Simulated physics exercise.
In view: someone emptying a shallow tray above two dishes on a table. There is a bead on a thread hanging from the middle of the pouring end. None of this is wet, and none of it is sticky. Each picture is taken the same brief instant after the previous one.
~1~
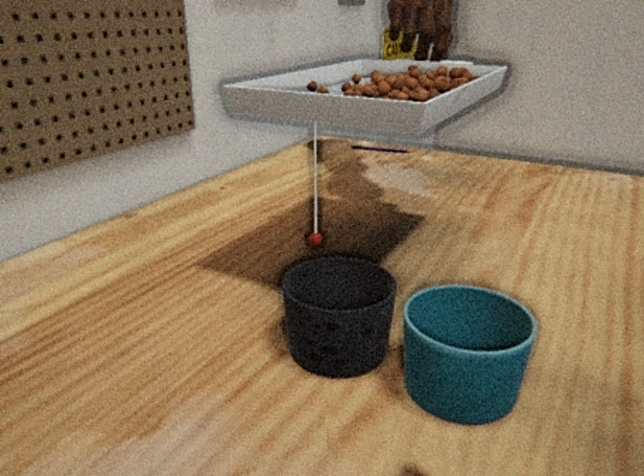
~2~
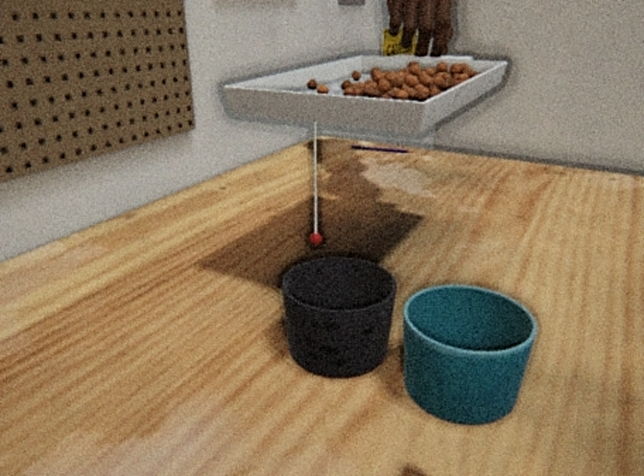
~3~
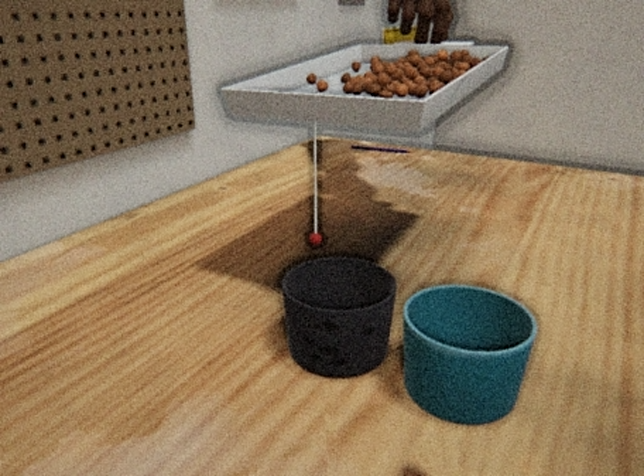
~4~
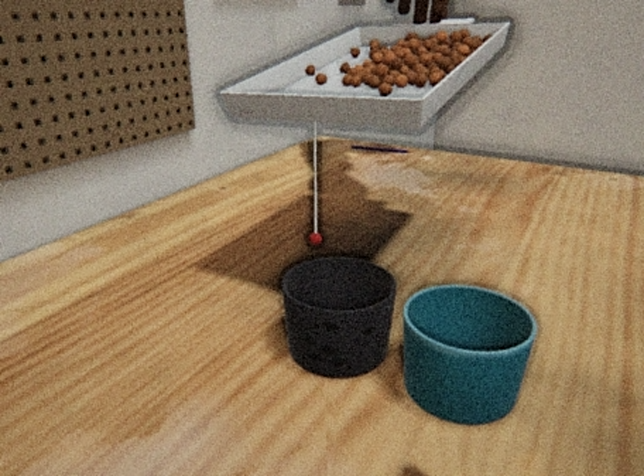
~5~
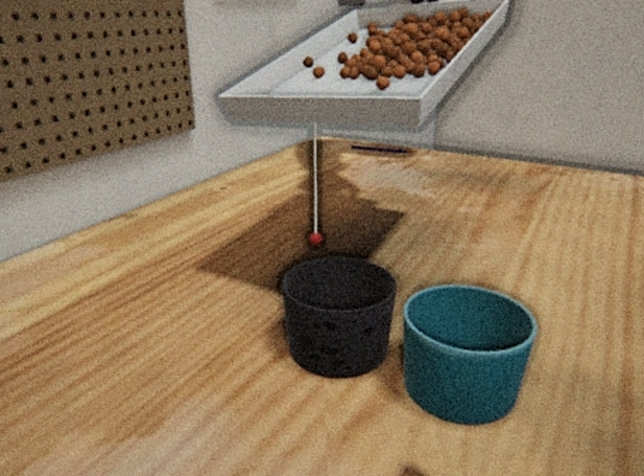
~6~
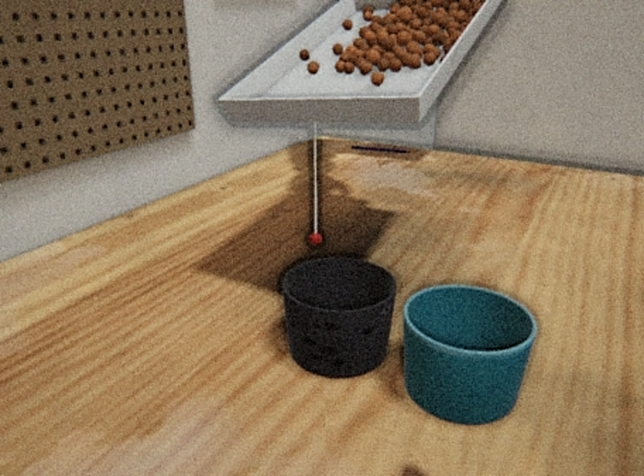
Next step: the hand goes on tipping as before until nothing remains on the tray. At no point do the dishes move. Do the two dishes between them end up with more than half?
No.
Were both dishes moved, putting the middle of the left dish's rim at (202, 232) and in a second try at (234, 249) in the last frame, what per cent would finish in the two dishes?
It comes to roughly 30 per cent in one try and roughly 60 per cent in the next.
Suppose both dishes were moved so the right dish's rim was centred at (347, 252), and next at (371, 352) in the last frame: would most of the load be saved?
In the first position a minority, in the second a minority.
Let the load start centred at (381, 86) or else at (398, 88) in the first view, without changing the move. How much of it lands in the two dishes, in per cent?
Close to 10 %, followed by close to 0 %.
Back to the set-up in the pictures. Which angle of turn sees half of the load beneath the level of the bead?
Angle reached: About 105°.
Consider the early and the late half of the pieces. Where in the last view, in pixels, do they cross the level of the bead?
The first part passes (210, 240); everything after passes (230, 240).
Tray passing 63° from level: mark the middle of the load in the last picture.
The load is centred about (273, 94).
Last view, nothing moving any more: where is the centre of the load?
Once nothing moves, the middle sits near (186, 337).
Soon, tray tipped steeply; most on the tray; a stray few outside both; about a quarter in the air.
A while on, tray tipped past a quarter turn; about a third on the tray; a stray few in the left dish; about a third outside both; about a quarter in the air.
Towards the end, tray tipped past a quarter turn; a small part in the left dish; nearly all outside both.
Finally, tray tipped past a quarter turn; none in the right dish; a small part in the left dish; nearly all outside both.
